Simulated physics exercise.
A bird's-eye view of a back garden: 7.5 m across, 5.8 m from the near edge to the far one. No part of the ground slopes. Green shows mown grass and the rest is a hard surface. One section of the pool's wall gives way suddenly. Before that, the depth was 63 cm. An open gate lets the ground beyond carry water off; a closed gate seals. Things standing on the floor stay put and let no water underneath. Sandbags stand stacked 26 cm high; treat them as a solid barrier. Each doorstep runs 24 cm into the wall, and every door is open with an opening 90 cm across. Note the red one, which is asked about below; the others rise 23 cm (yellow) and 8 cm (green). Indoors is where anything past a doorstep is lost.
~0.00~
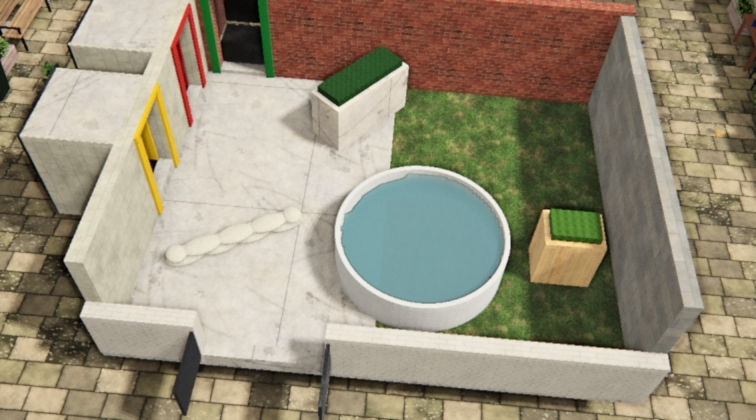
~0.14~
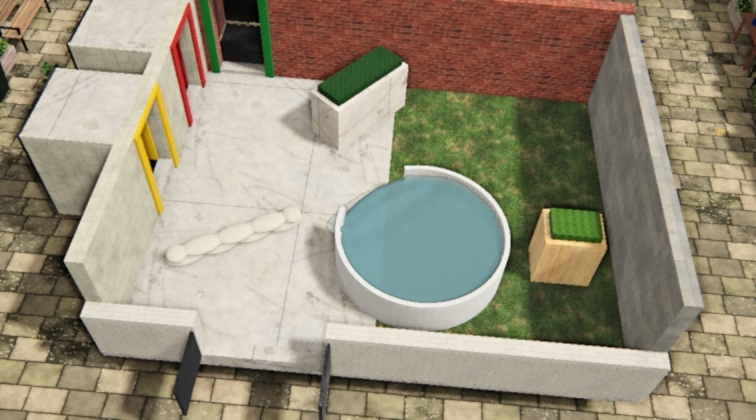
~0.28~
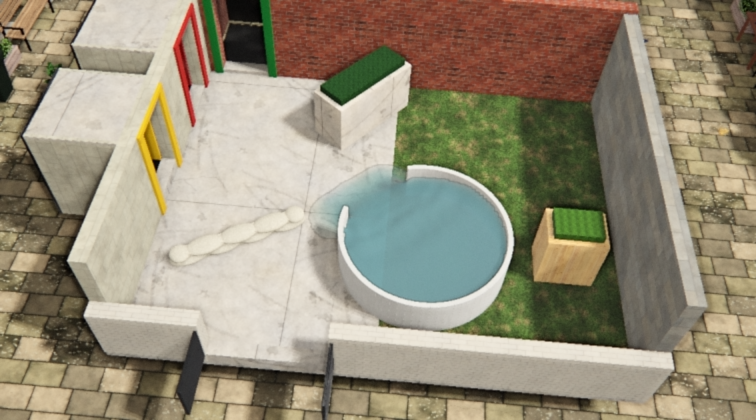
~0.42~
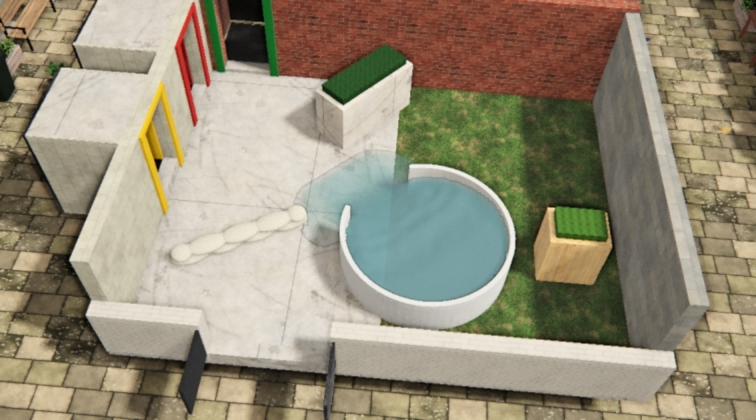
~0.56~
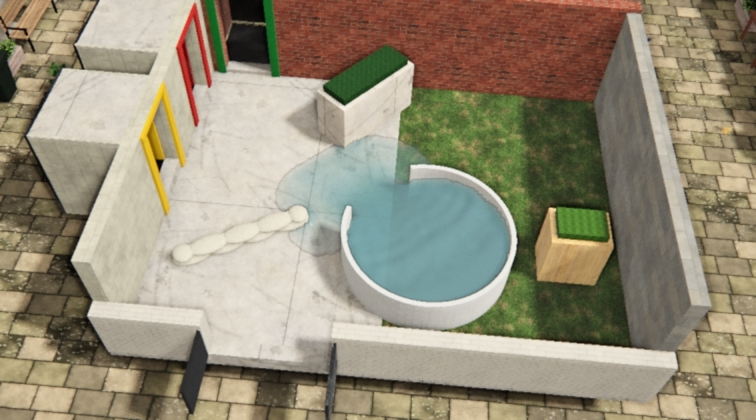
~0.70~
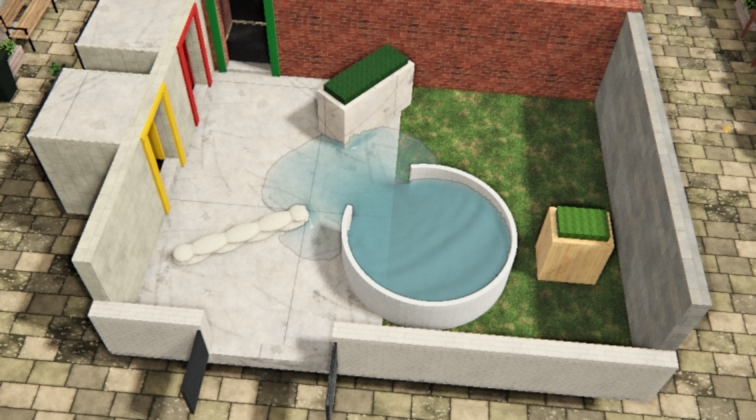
The clip opens on a walled back garden seen from above, with still water filling a round white pool beside a pale paved area. A section of the pool's far-left wall gives way, and water pours through the gap, then fans out in a thin sheet across the paving and around the sandbags' near end.
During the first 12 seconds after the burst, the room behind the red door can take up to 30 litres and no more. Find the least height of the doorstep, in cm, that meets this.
The doorstep would need to be roughly 22 cm high.
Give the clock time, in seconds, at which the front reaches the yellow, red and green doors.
Arrival times - yellow 1.6 seconds, red 1.6 seconds, green 1.6 seconds.
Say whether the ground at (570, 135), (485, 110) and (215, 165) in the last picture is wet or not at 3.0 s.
Untouched; soaked; soaked.
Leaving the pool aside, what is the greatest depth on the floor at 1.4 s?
Up to some 39 centimetres, I'd say.
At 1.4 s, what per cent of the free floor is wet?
Near 25 per cent of the open floor.
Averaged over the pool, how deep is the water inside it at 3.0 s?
Around 29 centimetres.
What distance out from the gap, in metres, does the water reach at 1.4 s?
Distance from gap: Approx. 3.6 m.
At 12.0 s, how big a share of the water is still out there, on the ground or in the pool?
Some 80 %.
After 1.4 s water covers 25 % of the floor, deepest (39 cm) near (350, 150); it has not reached the red door.
After 3.0 s water covers 45 % of the floor, deepest (38 cm) near (215, 71); 25 cm at the red door, 116 litres in over its 8 cm doorstep.
After 12.0 s water covers 95 % of the floor, deepest (12 cm) near (180, 243); 10 cm at the red door, 351 litres in over its 8 cm doorstep.
At the red door as built, the water arrived by 1.7 s and peaked near 27 cm at 2.6 s.
Run again over the same 12 s with other heights there, 67 litres in over 18.5 cm, 14 litres over 25 cm. The limit of 30 litres is kept from about 22 cm up.
